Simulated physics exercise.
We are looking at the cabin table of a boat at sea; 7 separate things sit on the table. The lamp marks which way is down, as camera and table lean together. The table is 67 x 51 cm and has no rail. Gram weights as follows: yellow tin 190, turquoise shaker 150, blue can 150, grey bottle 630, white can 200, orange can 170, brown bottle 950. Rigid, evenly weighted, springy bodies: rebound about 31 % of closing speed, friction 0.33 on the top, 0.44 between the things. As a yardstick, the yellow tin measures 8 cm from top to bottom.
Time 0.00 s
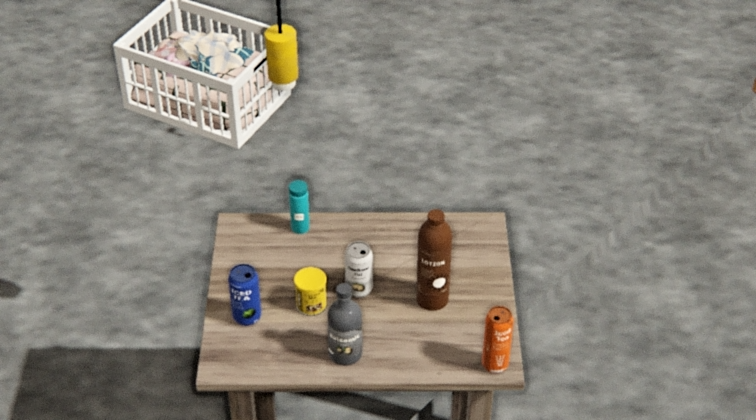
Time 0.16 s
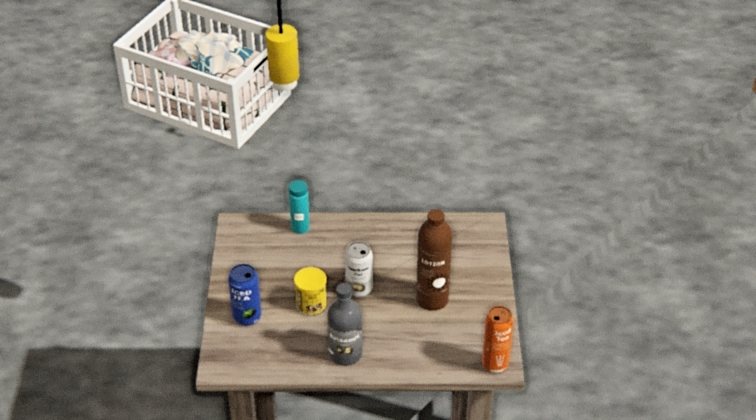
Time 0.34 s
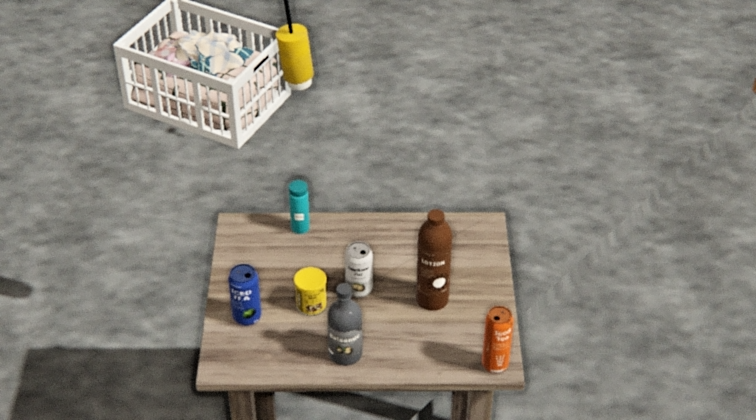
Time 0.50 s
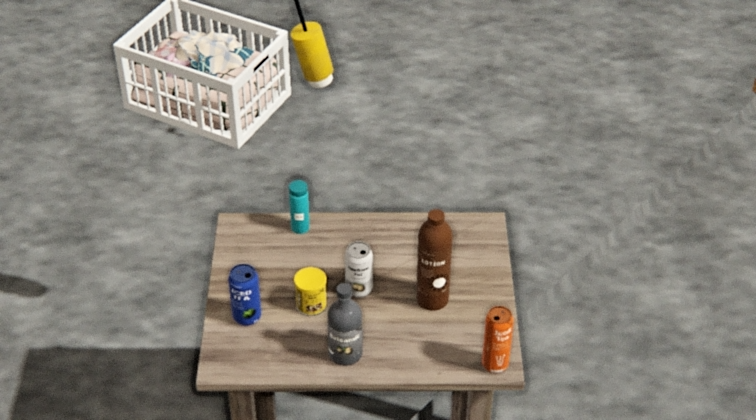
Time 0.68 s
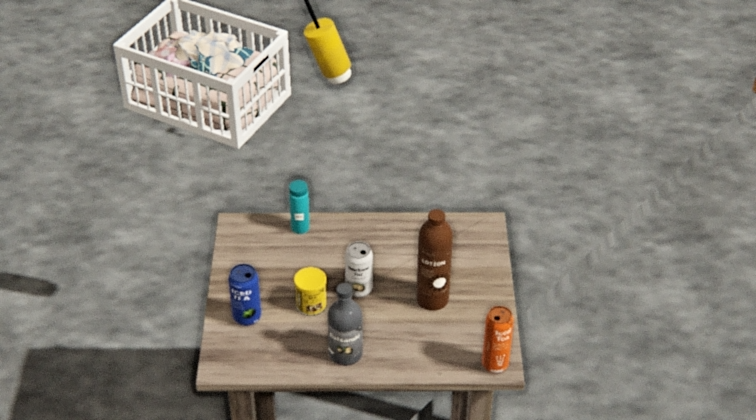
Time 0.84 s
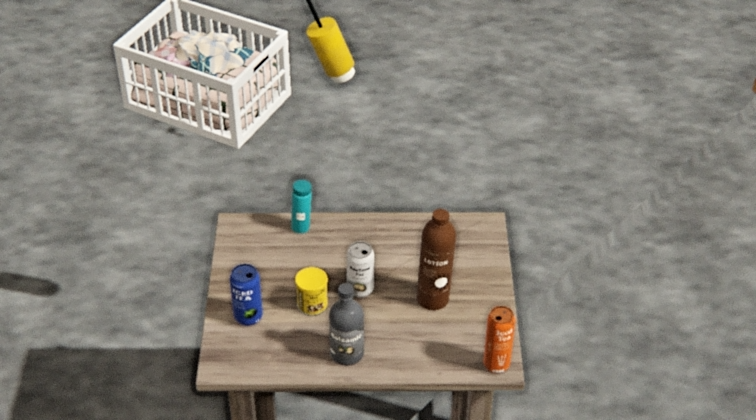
Yellow cylinder on a dark cord swinging rightward from a white laundry basket, above bottles and cans standing nearly motionless on a wooden table.
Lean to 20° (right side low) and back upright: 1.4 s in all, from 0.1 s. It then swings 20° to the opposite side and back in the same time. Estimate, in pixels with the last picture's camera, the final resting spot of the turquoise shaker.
Estimated resting spot: (350, 215).
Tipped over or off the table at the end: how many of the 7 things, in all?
Total: 2.
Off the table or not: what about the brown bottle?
Brown bottle: Goes out of bounds.
By 1.34 s, floor tilted 2°, right side down; turquoise shaker on its side near (356, 221); brown bottle on its side.
By 1.94 s, floor tilted 14°, left side down; brown bottle now off the table; turquoise shaker on its side near (356, 220).
When it is over (5.7 s), off the table, brown bottle; lying over on the table, turquoise shaker; the other 5 within 5 cm of the start. End places, in pixels of the last picture, turquoise shaker near (350, 215).
